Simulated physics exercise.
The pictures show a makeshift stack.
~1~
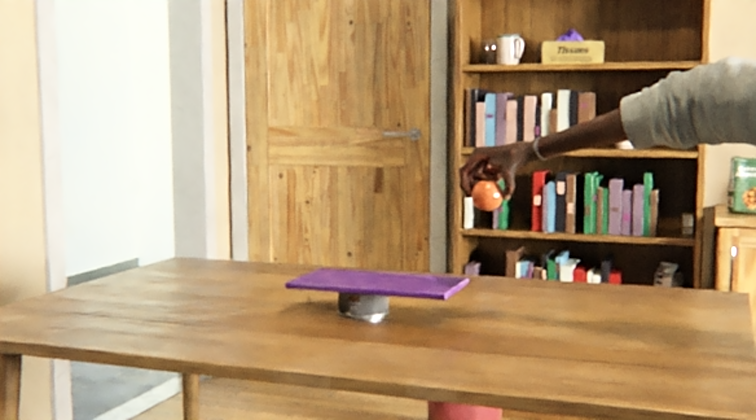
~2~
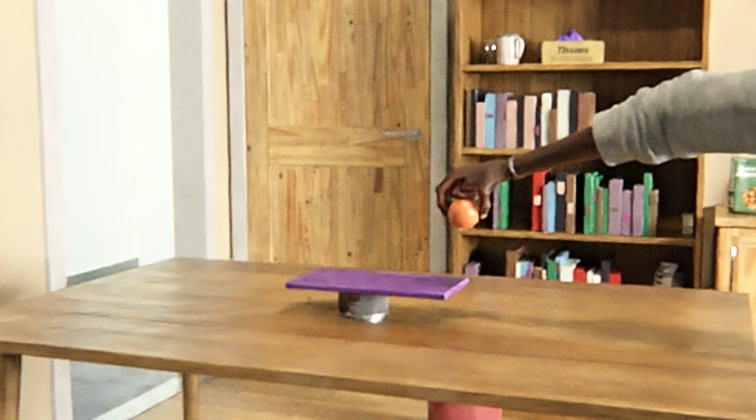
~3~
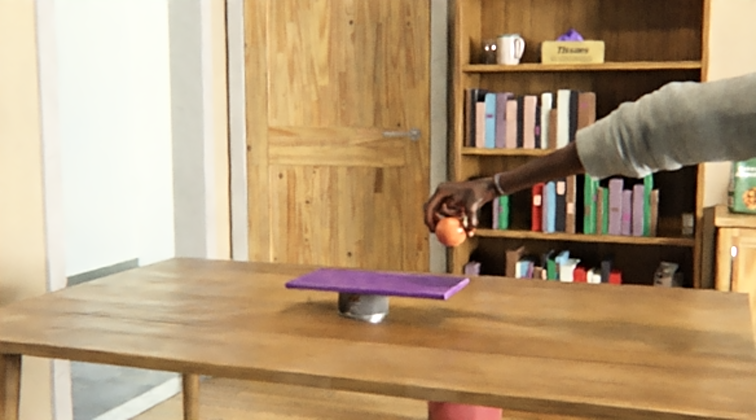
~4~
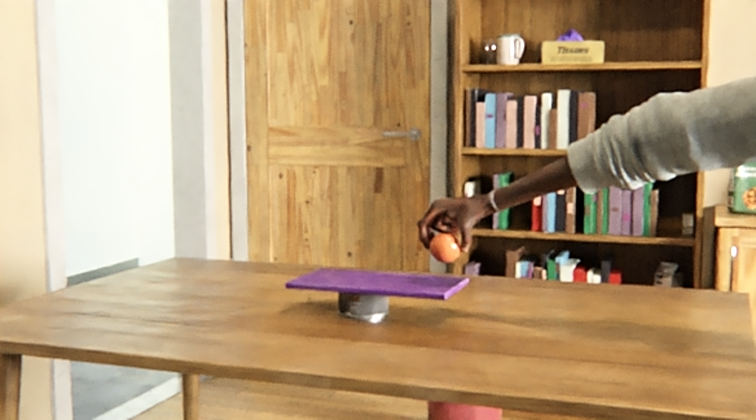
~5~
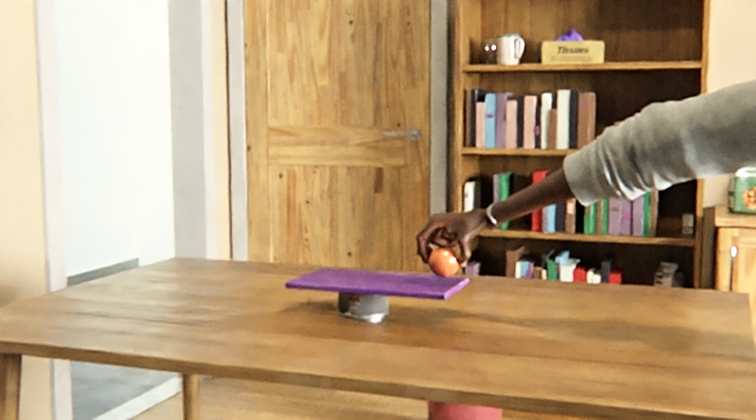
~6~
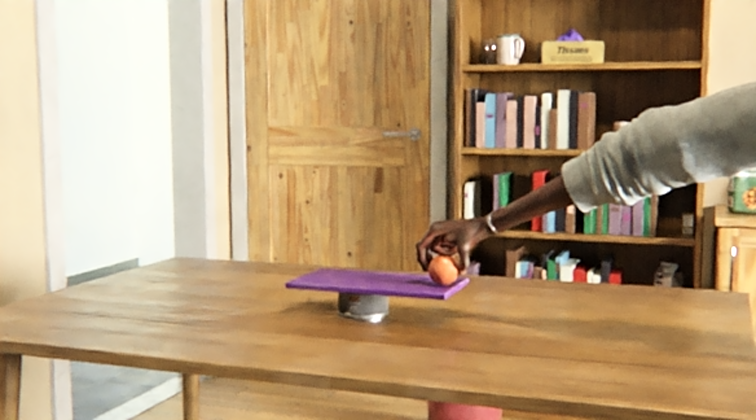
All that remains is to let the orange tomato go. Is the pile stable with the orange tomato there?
As it turns out, it loses its balance.
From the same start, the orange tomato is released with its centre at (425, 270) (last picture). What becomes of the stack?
Then it gives way.
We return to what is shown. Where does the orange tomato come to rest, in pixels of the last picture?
At about (472, 307).
Then, 0.40 s later than the last frame, orange tomato now fallen; purple lid tilted by 23°.
Then, 0.90 s later than the last frame, purple lid tilted by 23°.
When it is over, fallen, orange tomato; the other 2 as before. End places, in pixels of the last picture, orange tomato near (472, 307). The stack comes apart.
